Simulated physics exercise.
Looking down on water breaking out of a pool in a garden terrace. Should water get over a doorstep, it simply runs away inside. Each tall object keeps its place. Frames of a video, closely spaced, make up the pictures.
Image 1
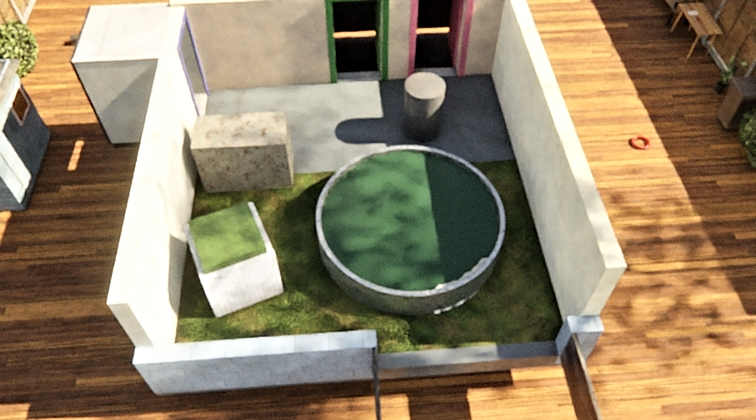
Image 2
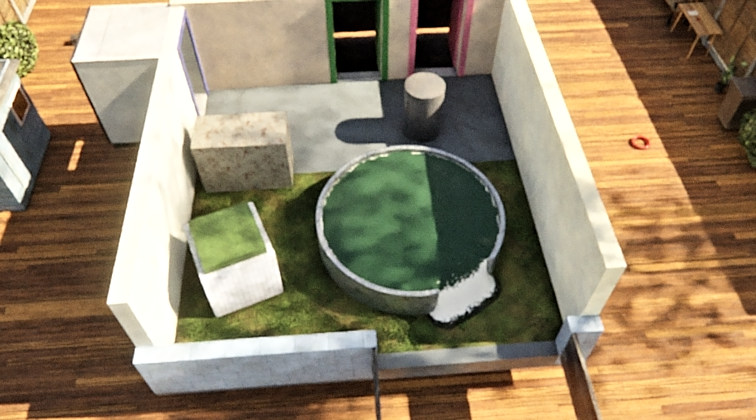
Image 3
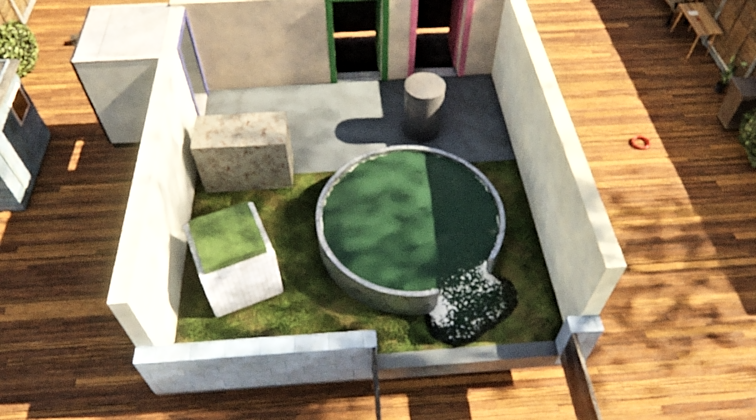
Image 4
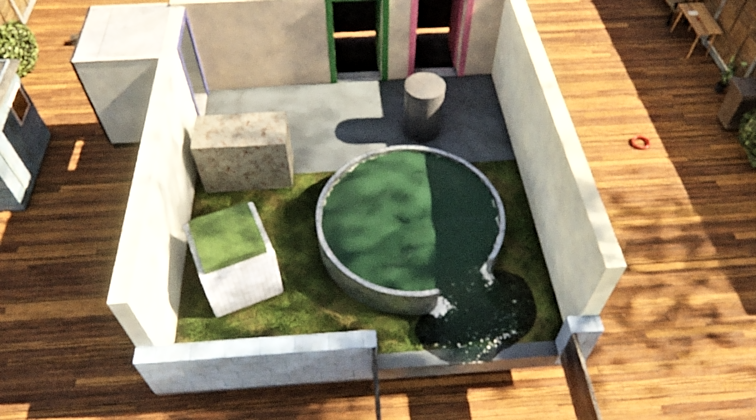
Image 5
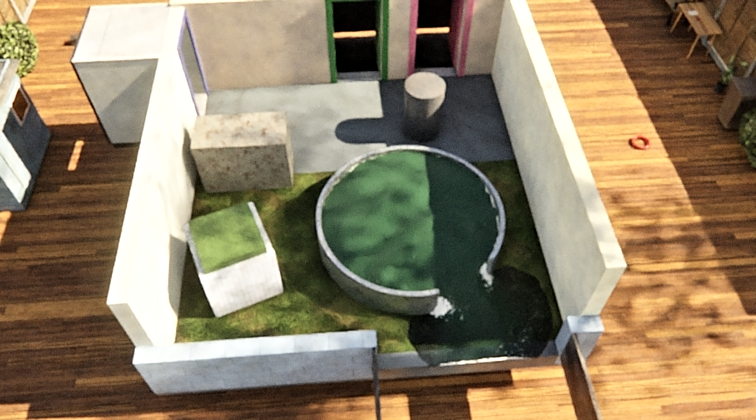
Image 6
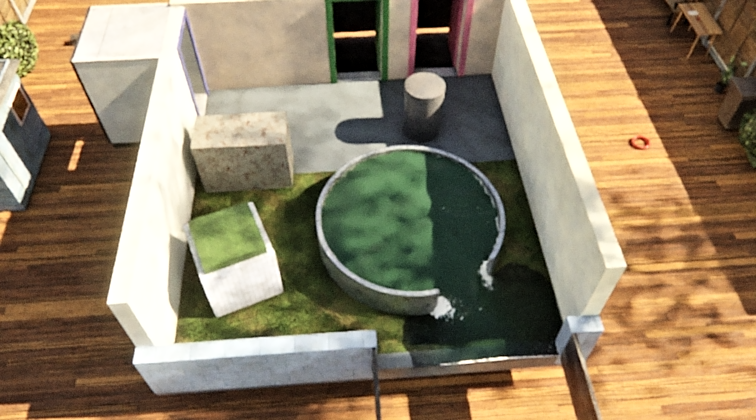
A walled garden terrace set on wooden decking is seen from high above by a still camera. A round pool of green water sits on grass, with pale blocks to its left, a grey cylinder behind, and green and pink doorways at the back. The pool's front right rim breaks open, and water gushes out white, then spreads darkly across the grass to the low front wall.
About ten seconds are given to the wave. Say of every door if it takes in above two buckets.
Pink door: Does not overshoot; blue door: Does not overshoot; green door: Does not overshoot.
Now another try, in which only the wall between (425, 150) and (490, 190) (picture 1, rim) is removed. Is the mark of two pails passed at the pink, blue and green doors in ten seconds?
So the pink one ends up above, the blue one ends up above and the green one ends up above.
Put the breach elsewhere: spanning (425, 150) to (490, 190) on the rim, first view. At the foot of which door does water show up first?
It would be the one in pink.
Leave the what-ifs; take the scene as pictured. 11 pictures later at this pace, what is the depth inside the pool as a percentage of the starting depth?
Roughly 74 %.
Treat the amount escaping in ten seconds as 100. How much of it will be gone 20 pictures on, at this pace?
Result, approximate: 50 per cent.
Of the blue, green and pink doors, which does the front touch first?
That's the pink one.
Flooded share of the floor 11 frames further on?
I make it 10 per cent.
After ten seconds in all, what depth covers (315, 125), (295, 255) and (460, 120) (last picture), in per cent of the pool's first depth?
The three come to near 0, 0 and 6 per cent respectively.
A moment on, water covers 10 % of the floor; the pink door not reached, the blue door not reached, the green door not reached.
Next, water covers 10 % of the floor; the pink door not reached, the blue door not reached, the green door not reached.
Then, water covers 15 % of the floor; the pink door not reached, the blue door not reached, the green door not reached.
Later, water covers 25 % of the floor; the pink door not reached, the blue door not reached, the green door not reached.
In the end, water covers 35 % of the floor; the pink door wet at the sill, nothing in, the blue door not reached, the green door wet at the sill, nothing in.
